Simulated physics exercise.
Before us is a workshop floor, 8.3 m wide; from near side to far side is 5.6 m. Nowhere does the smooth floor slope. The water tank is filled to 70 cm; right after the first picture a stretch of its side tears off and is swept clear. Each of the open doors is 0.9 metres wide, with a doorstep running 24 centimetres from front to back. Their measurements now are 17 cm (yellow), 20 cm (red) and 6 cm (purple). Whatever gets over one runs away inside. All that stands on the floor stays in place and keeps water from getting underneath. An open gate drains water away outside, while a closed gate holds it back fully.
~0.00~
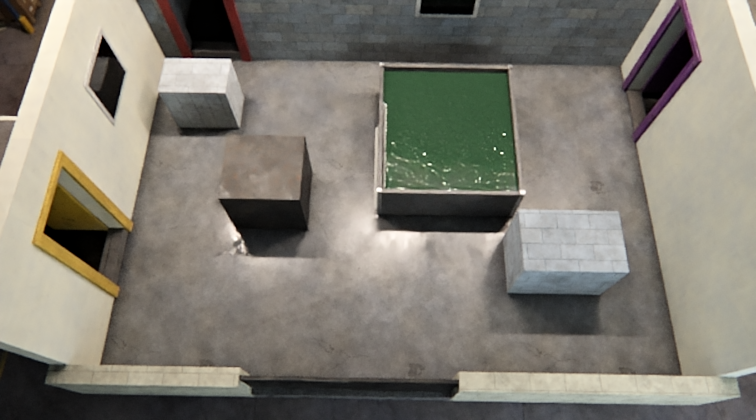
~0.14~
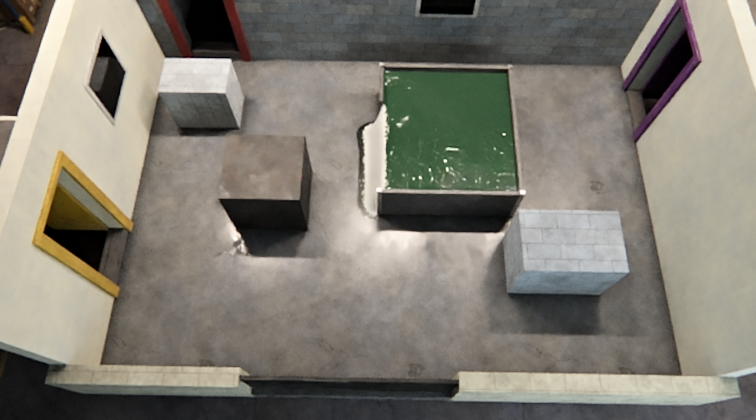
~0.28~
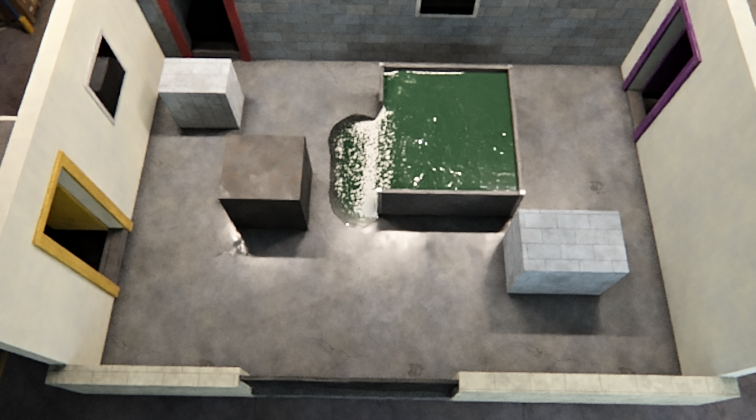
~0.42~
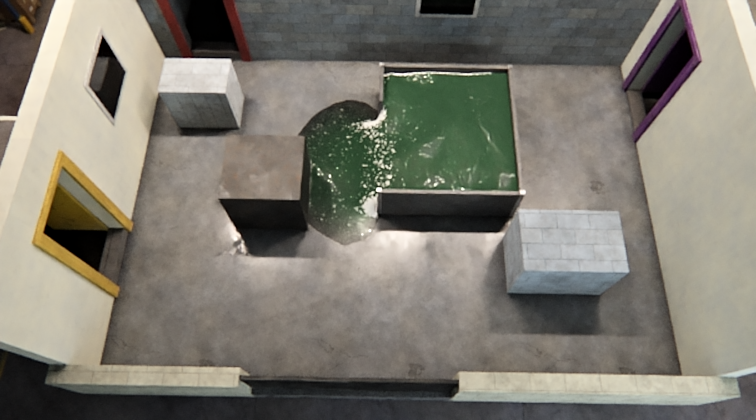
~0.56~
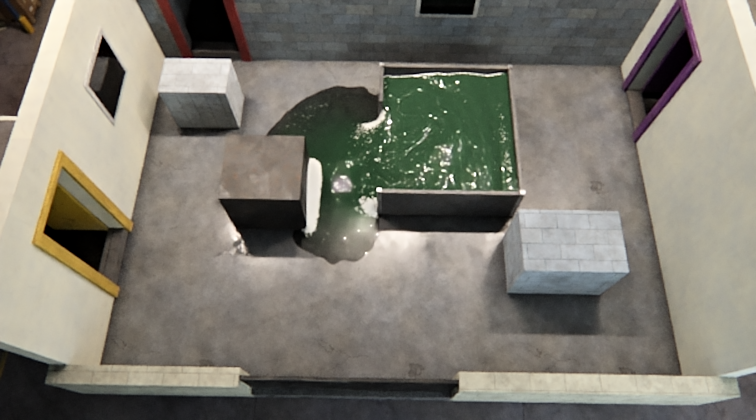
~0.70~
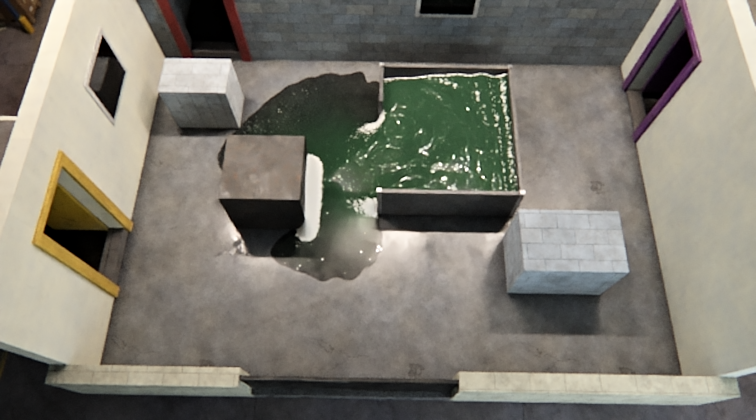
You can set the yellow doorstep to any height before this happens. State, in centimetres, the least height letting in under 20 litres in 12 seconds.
It is roughly 13 cm.
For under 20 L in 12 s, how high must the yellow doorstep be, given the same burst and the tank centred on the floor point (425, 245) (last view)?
In this case, 32 cm or so.
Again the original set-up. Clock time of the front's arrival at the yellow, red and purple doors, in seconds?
The yellow door at 2.0 seconds, the red door at 1.3 seconds, the purple door at 5.5 seconds.
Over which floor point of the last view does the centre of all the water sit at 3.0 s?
Centre estimate: (333, 180) px, approximately.
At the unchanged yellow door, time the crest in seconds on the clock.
Near 5.0 seconds.
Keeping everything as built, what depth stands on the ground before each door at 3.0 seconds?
Yellow 5, red 16, purple 0 cm.
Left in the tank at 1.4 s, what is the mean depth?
Near 44 cm, averaged.
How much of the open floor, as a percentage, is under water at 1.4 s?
Approximately 25 % of the floor.
After 1.4 s water covers 25 % of the floor, deepest (53 cm) near (316, 184); it has not reached the yellow door.
After 3.0 s water covers 55 % of the floor, deepest (32 cm) near (158, 99); 5 cm at the yellow door, 0 litres in over its 17 cm doorstep.
After 12.0 s water covers 100 % of the floor, deepest (13 cm) near (684, 384); 9 cm at the yellow door, 4 litres in over its 17 cm doorstep.
At the yellow door as built, the water arrived by 2.0 s and peaked near 19 cm at 5.2 s.
With a doorstep of 10.5 cm, 49 litres would have come in within the 12 s; with 14.5 cm, 12 litres. So under 20 litres takes about 13 cm.
